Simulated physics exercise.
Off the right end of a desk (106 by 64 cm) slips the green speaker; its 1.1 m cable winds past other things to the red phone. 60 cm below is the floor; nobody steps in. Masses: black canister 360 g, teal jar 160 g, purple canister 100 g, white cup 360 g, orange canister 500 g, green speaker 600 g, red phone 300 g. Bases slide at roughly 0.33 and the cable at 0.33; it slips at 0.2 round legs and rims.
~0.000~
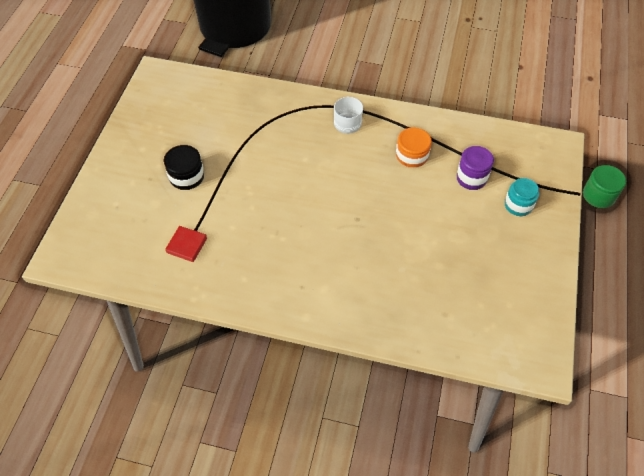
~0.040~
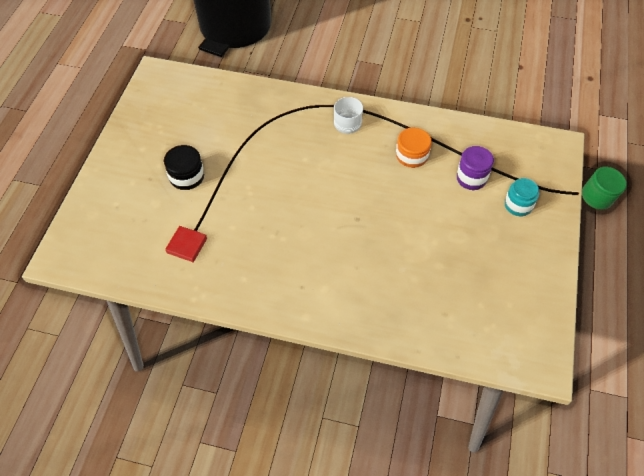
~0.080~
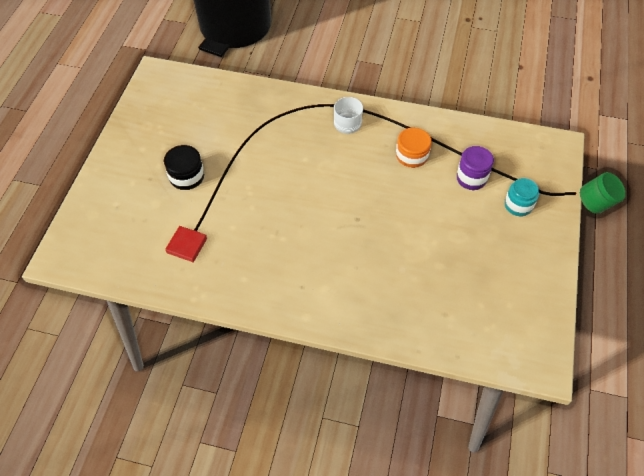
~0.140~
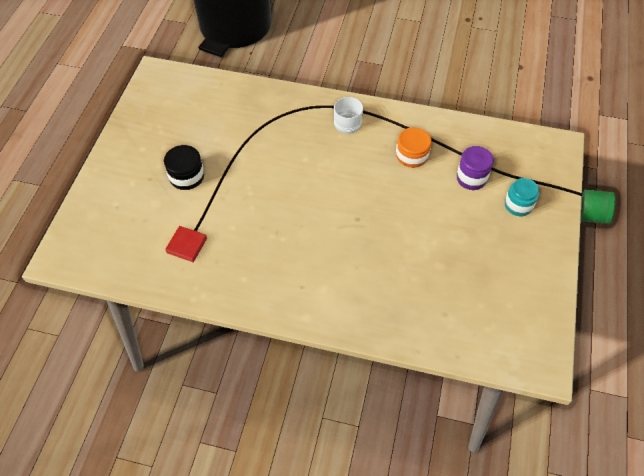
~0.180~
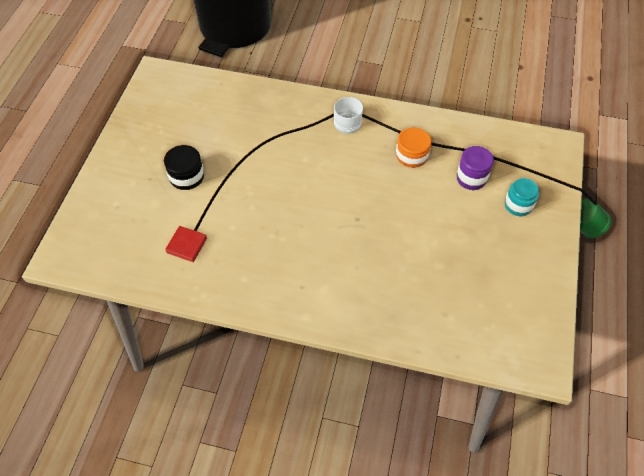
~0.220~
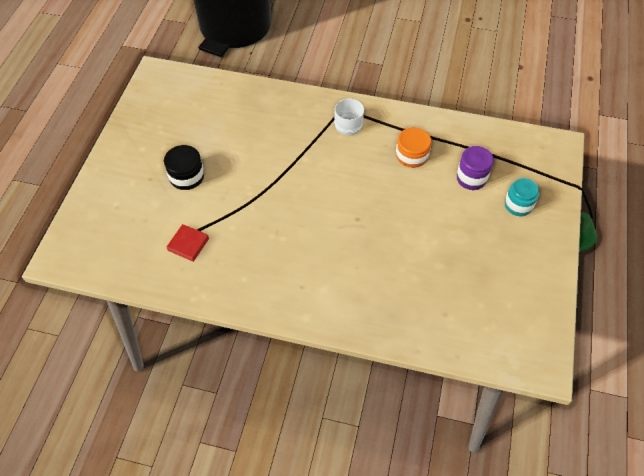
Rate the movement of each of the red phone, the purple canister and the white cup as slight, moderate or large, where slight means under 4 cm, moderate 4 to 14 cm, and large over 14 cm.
Ratings - red phone: Large; purple canister: Slight; white cup: Large.
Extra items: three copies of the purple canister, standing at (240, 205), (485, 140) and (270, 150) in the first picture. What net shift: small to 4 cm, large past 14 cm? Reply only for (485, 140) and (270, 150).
I'd call it a short shift for the first one and a long shift for the second one.
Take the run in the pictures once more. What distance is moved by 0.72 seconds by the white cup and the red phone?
White cup roughly 20 cm, red phone roughly 45 cm.
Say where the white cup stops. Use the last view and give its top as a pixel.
It comes to rest at about (386, 176).
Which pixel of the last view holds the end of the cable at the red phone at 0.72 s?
Near (376, 142).
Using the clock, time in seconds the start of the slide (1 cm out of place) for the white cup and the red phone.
For the white cup it's 0.24 s, while the red phone gets there at 0.24 s.
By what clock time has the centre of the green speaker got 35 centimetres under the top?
Answer: 0.40 s on the clock.
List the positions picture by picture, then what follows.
Shows, red phone (186, 242); purple canister (478, 157); white cup (348, 107); cable runs through (439, 143) (270, 121) (217, 190), in the first frame.
Shows, green speaker (609, 179); cable runs through (217, 190), in the second frame.
Shows, green speaker (603, 193); cable runs through (217, 190), in the third frame.
Shows, green speaker (597, 207); cable runs through (217, 190), in the fourth frame.
Shows, green speaker (590, 218); cable runs through (559, 182) (371, 119) (218, 190), in the fifth frame.
Shows, red phone (187, 241); purple canister (478, 158); white cup (349, 109); cable runs through (579, 187) (384, 124) (314, 141) (245, 206), in the sixth frame.
After 0.5 s, the cable's tail end at (270, 193); red phone 17 cm off its start, white cup 17 cm off its start, green speaker over the edge.
After 0.7 s, the cable's tail end at (376, 142); red phone 44 cm off its start, white cup 20 cm off its start, green speaker over the edge.
After 1.0 s, the cable's tail end at (402, 131); red phone 51 cm off its start at (390, 133), white cup 20 cm off its start at (386, 176), green speaker over the edge.
After 1.2 s, the cable's tail end at (402, 131); red phone 51 cm off its start, white cup 20 cm off its start, green speaker over the edge.
After 2.4 s, the cable's tail end at (402, 131); red phone 51 cm off its start at (390, 133), white cup 20 cm off its start at (386, 176), purple canister 0 cm off its start at (478, 158), green speaker over the edge.
